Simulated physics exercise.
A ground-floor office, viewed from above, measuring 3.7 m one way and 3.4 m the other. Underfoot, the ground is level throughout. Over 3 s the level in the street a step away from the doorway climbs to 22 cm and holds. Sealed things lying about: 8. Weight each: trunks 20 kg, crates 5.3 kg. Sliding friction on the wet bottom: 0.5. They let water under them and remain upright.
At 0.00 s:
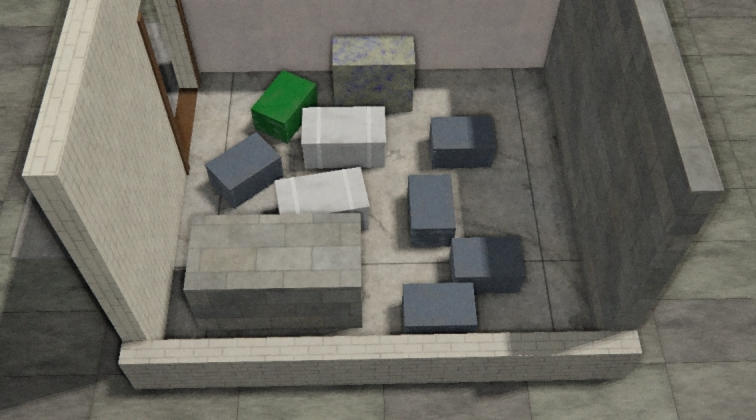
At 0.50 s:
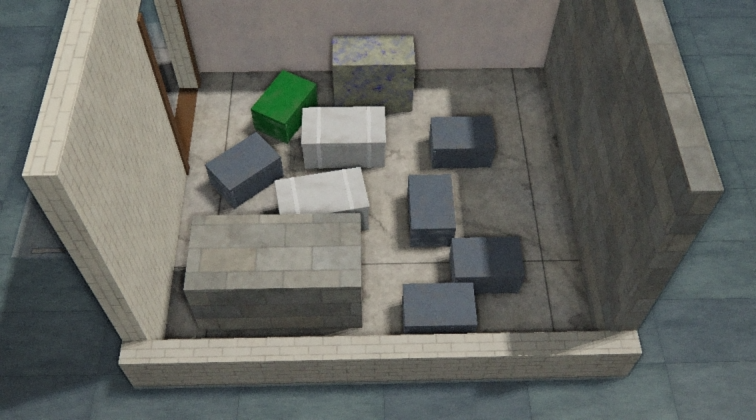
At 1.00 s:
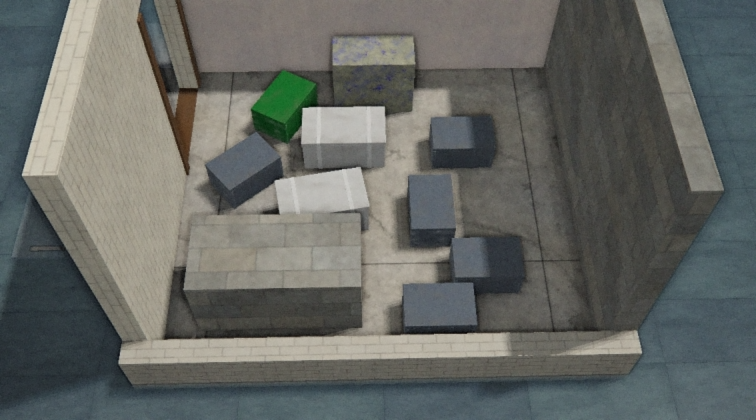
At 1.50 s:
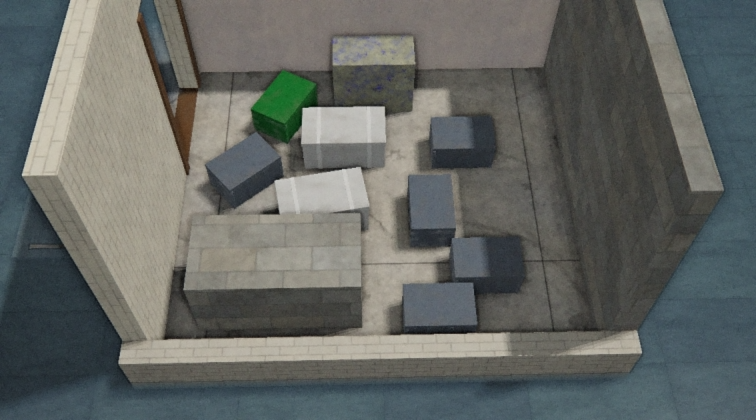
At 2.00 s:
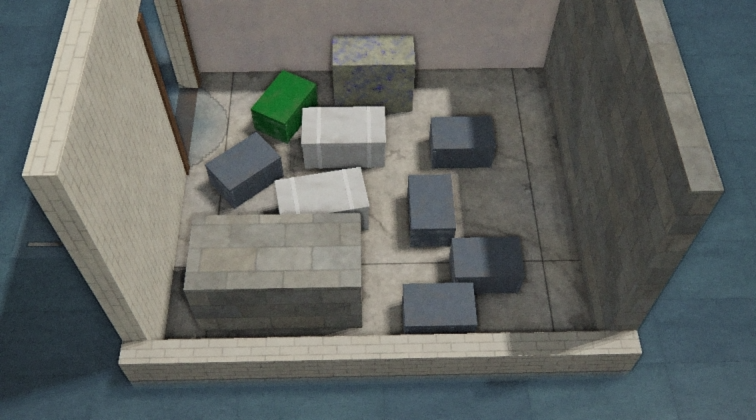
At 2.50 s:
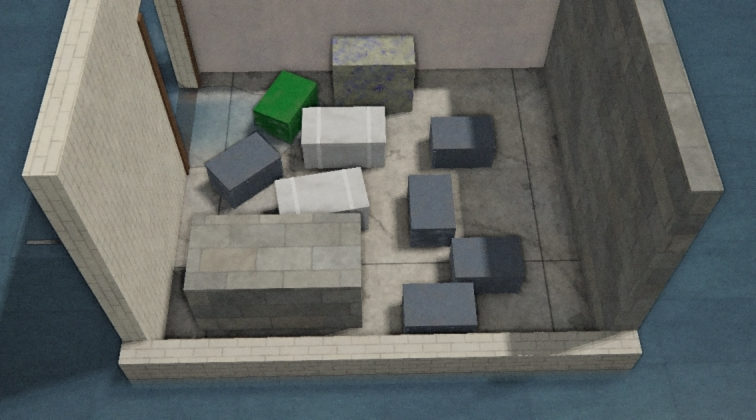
A small roofless room with pale brick walls and a darker right wall is seen from a fixed, high viewpoint. A large stone-patterned block sits at lower left, with a green box and a mottled one toward the back, two white boxes near the middle, and blue-grey boxes on both sides. Bluish water covers the paving outside, then spreads thinly through the left doorway, while the boxes stay still.
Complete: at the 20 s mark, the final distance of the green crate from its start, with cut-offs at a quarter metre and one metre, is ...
Past one metre.
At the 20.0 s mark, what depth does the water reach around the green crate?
Close to 20 centimetres.
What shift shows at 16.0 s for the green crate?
Roughly 200 cm by then.
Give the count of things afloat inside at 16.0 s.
Total: 8.
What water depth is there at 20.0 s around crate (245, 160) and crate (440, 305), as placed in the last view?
First roughly 20 cm, second roughly 21 cm.
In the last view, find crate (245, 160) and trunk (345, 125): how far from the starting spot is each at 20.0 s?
In that order: 200 cm, 200 cm.
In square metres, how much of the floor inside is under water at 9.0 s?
About 11.0 m2.
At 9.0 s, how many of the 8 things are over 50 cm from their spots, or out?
I count 5 of them.
After 4.0 s the green crate is near (298, 82), 0.2 m from its start, afloat; 1 afloat.
After 9.0 s the green crate is near (474, 252), 2.6 m from its start, afloat; 7 afloat.
After 16.0 s the green crate is near (401, 246), 2.2 m from its start, afloat; 8 afloat.
After 20.0 s the green crate is near (384, 244), 2.1 m from its start, afloat; 8 afloat.
